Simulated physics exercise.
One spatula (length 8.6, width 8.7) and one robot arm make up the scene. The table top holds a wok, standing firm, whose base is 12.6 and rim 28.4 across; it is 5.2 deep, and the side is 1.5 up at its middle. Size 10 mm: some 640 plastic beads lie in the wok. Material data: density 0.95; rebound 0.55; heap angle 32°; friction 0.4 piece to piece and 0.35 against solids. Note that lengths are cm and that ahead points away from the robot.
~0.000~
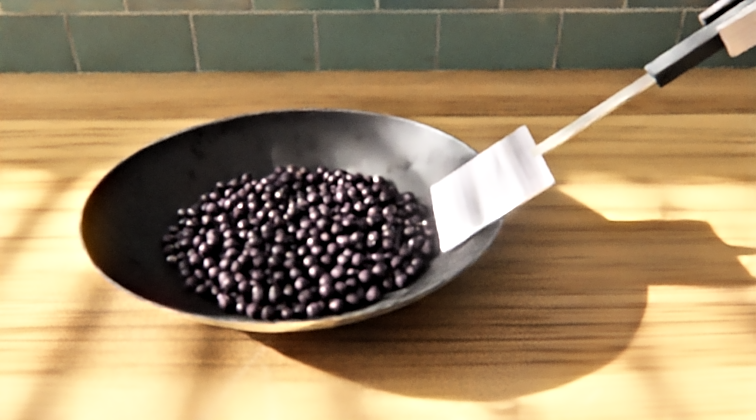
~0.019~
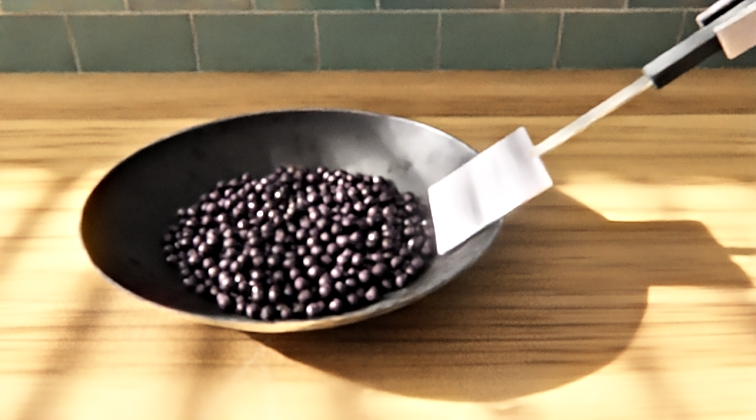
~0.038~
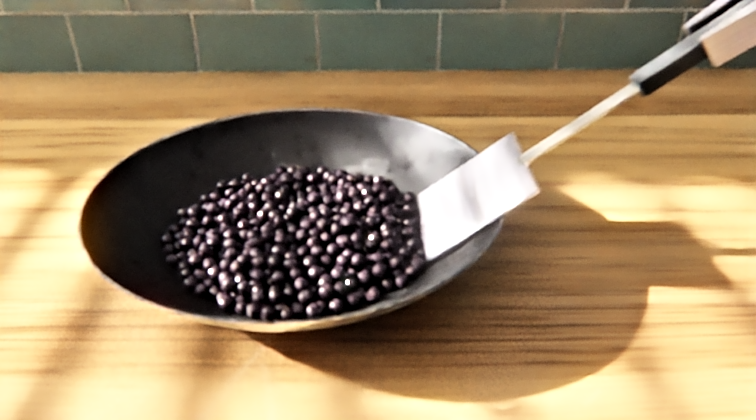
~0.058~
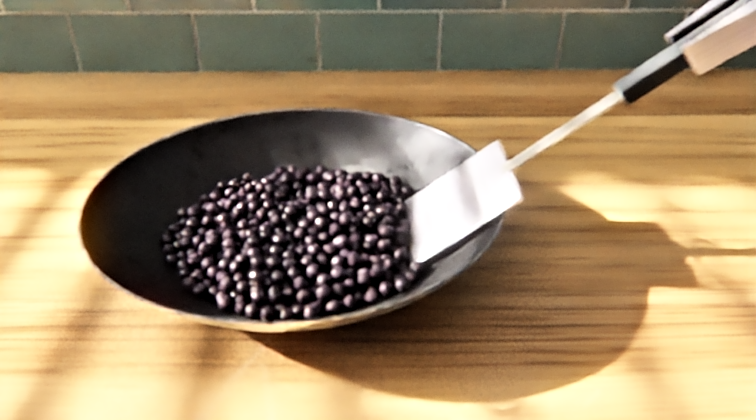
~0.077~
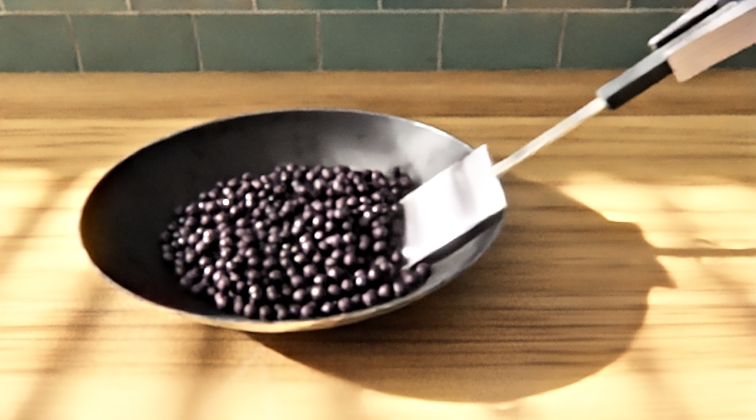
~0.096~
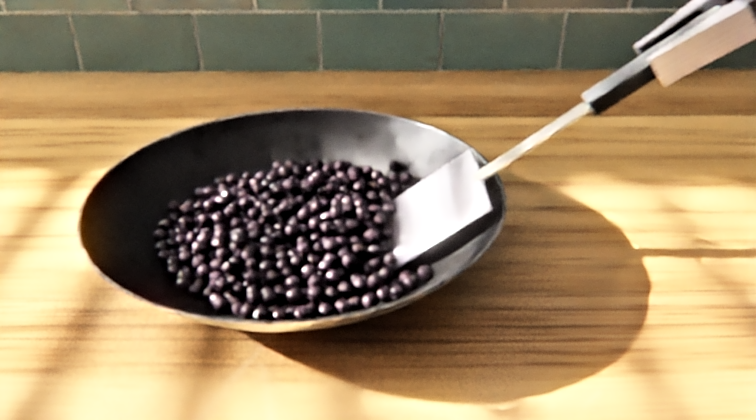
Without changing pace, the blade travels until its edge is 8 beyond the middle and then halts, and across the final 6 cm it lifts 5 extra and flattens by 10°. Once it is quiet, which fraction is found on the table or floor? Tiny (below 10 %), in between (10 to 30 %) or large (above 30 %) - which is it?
Tiny, so below 10 %.
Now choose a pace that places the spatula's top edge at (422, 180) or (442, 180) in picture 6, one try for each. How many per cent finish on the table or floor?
First try around 15 %, second try around 10 %.
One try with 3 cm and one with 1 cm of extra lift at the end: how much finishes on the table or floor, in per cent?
Try one gives about 0 in a hundred, try two about 0 in a hundred.
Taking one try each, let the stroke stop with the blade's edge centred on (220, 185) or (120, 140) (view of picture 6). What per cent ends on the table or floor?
Roughly 0 and 15 per cent.
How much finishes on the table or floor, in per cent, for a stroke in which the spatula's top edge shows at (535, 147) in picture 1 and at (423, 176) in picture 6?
Around 15 per cent finishes on the table or floor.
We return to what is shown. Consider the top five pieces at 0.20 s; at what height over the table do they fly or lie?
Roughly 4 cm above the table.
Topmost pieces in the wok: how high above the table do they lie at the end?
Height at the end: Around 5.5 cm.
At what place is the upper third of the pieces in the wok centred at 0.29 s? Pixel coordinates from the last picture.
It is centred at roughly (208, 207).
After 0.20 s, sloping 38°, highest piece 4 above the table; 645 in the wok.
After 0.29 s, sloping 34°, highest piece 6 above the table; 645 in the wok.
After 0.54 s, sloping 28°, highest piece 7 above the table; 613 in the wok, 23 on the table or floor, 9 on the blade or in flight.
After 1.59 s, sloping 28°, highest piece 5 above the table; 610 in the wok, 35 on the table or floor.
In the end, 610 in the wok, 35 on the table or floor. That is 5 % on the table or floor.
